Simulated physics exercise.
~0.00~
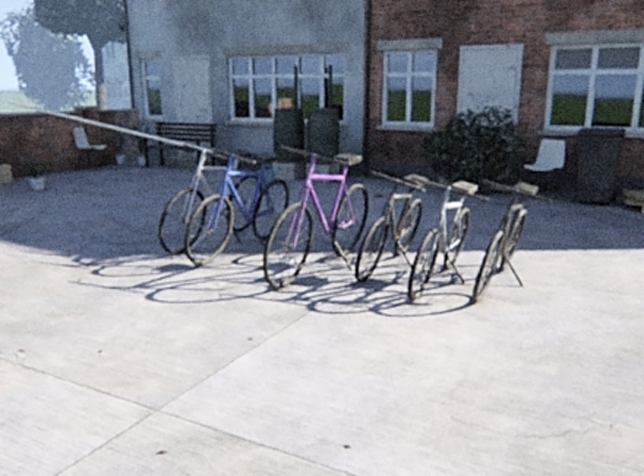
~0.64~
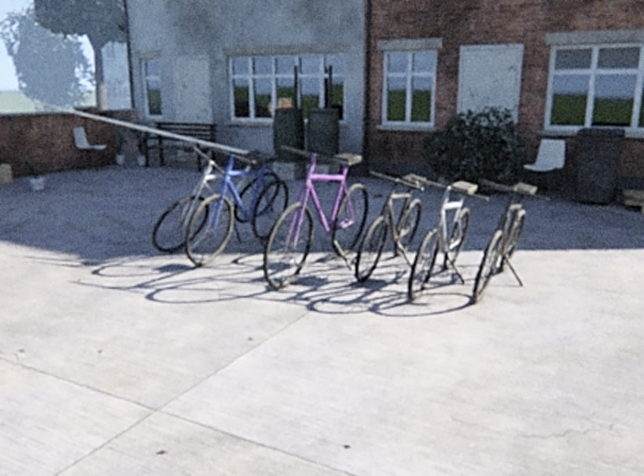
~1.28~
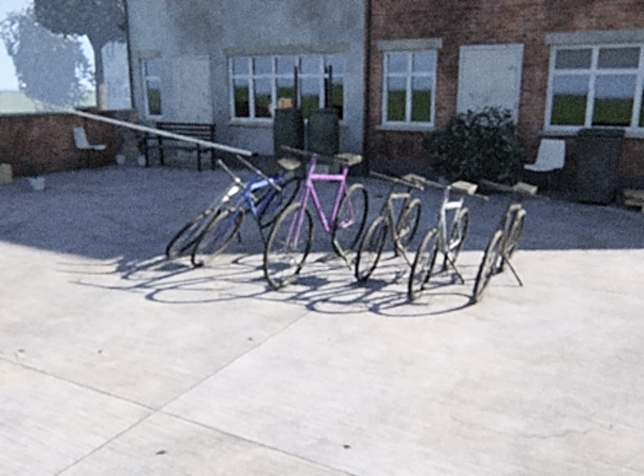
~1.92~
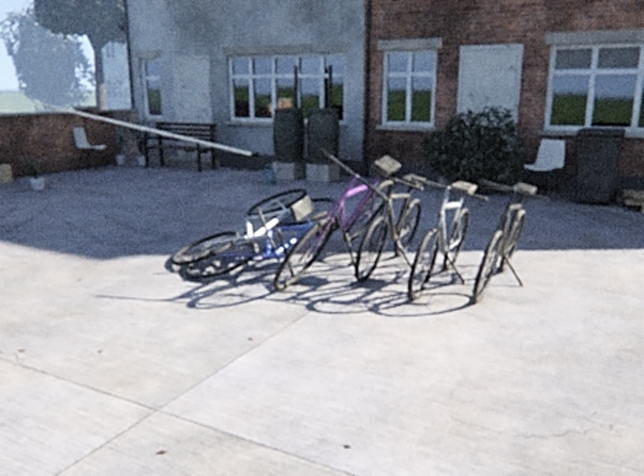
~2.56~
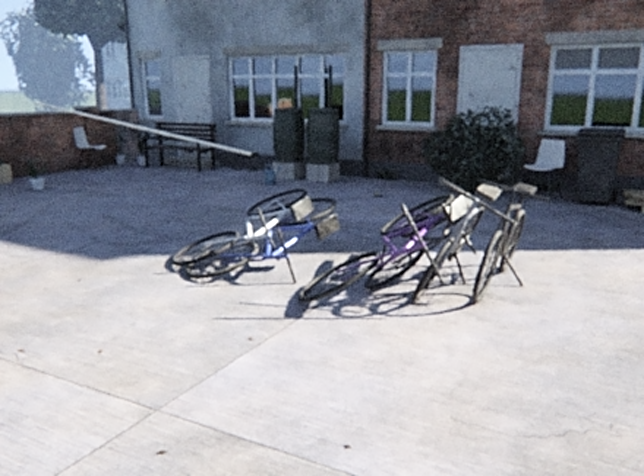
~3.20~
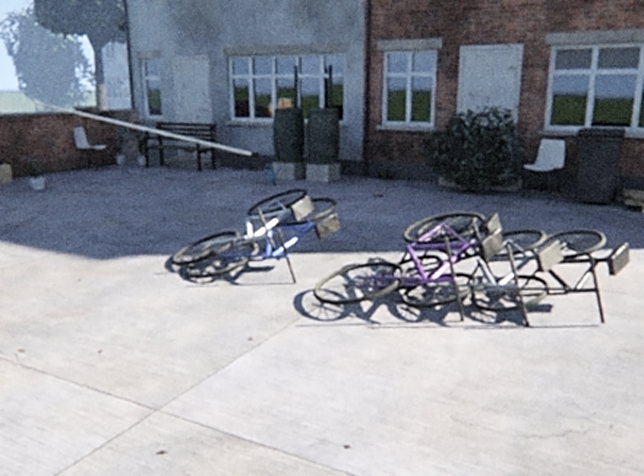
Six bicycles stood side by side in a sunny back yard until a long pole nudged the leftmost one, which toppled right into the blue one, then the purple one went over and the rest followed, leaving all six lying on the ground.
